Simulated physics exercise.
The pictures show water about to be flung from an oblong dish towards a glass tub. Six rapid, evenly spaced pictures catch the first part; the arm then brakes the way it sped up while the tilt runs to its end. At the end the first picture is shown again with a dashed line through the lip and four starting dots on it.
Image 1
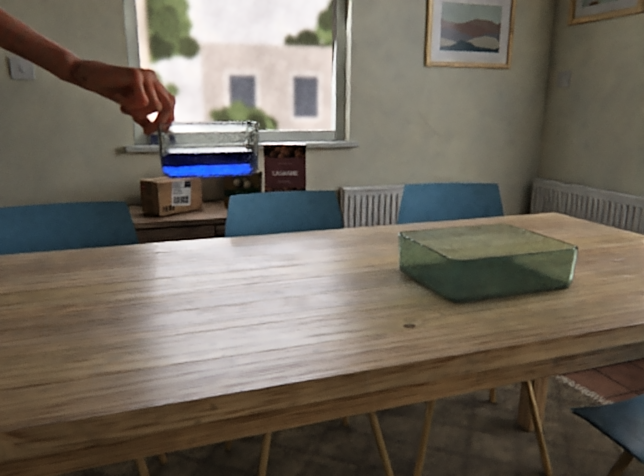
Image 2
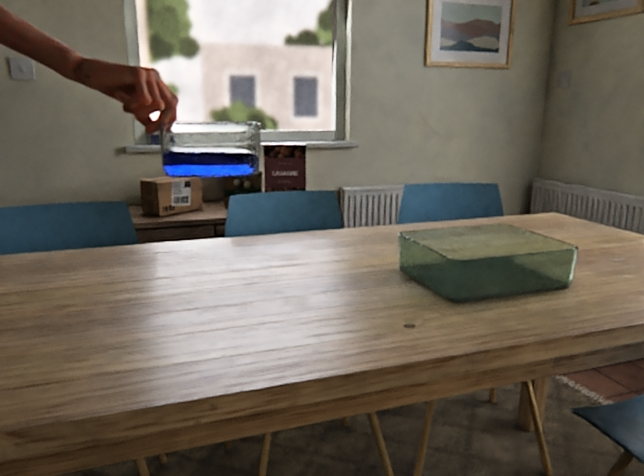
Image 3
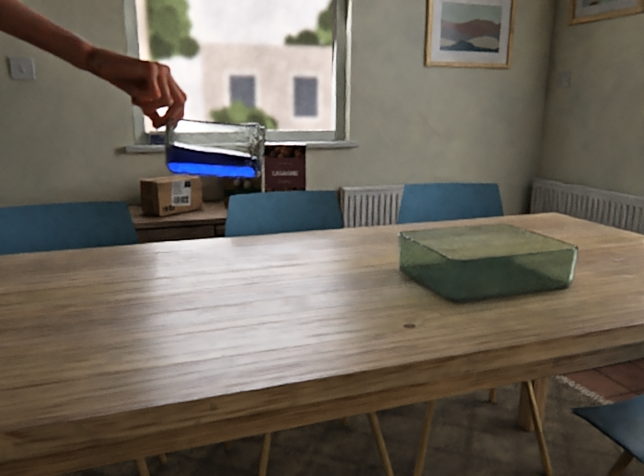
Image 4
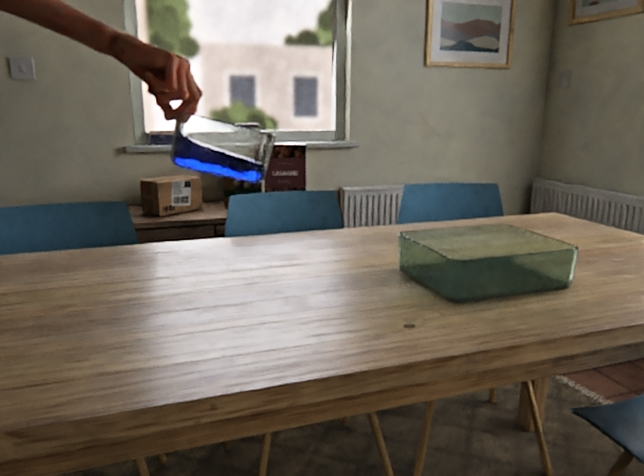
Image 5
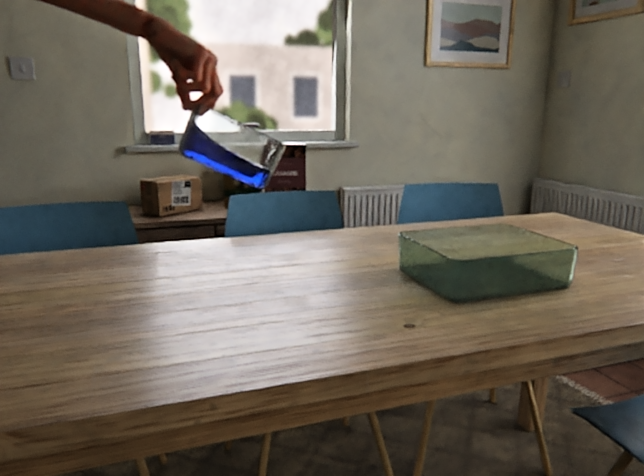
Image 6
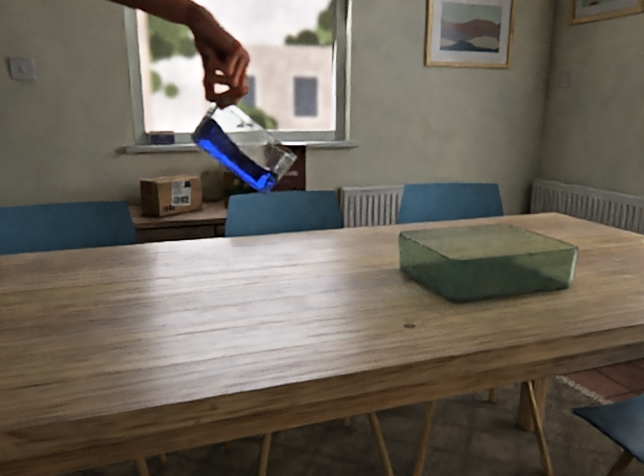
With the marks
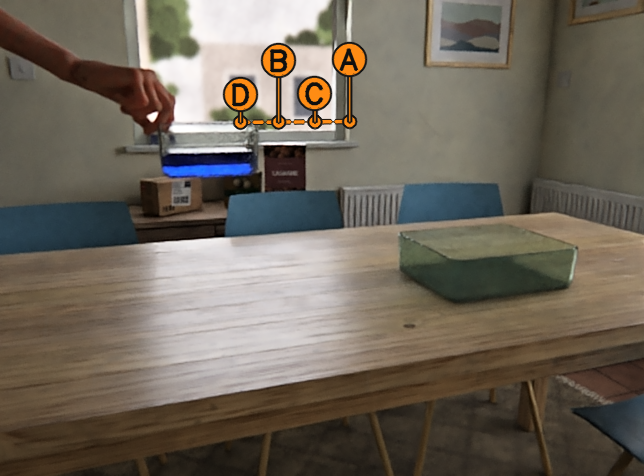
A bare arm reaches in from the upper left of a dining room, seen from across a long wooden table, its hand gripping a clear oblong dish of bright blue liquid. A greenish glass tub sits on the table's right side, with blue chairs, a cardboard box and a window behind. The hand holds the dish level, then moves slightly right and tilts it steadily, right end downward, while the view stays still.
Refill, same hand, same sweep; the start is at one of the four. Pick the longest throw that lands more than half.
Place B just does it.
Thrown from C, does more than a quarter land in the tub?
Yes, it does.
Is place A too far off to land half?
No, that is safe.
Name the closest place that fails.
Here it is place D.
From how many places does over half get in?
Three of them.
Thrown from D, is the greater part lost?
Yes, that goes wrong.
In orange, A at (349, 121); B at (278, 122); C at (314, 121); D at (240, 122).
With A, about 69 % lands in the tub, 4 % falls short and 27 % goes beside or beyond.
With B, about 73 % lands in the tub, 17 % falls short and 9 % goes beside or beyond.
With C, about 75 % lands in the tub, 4 % falls short and 20 % goes beside or beyond.
With D, about 11 % lands in the tub, 83 % falls short and 6 % goes beside or beyond.
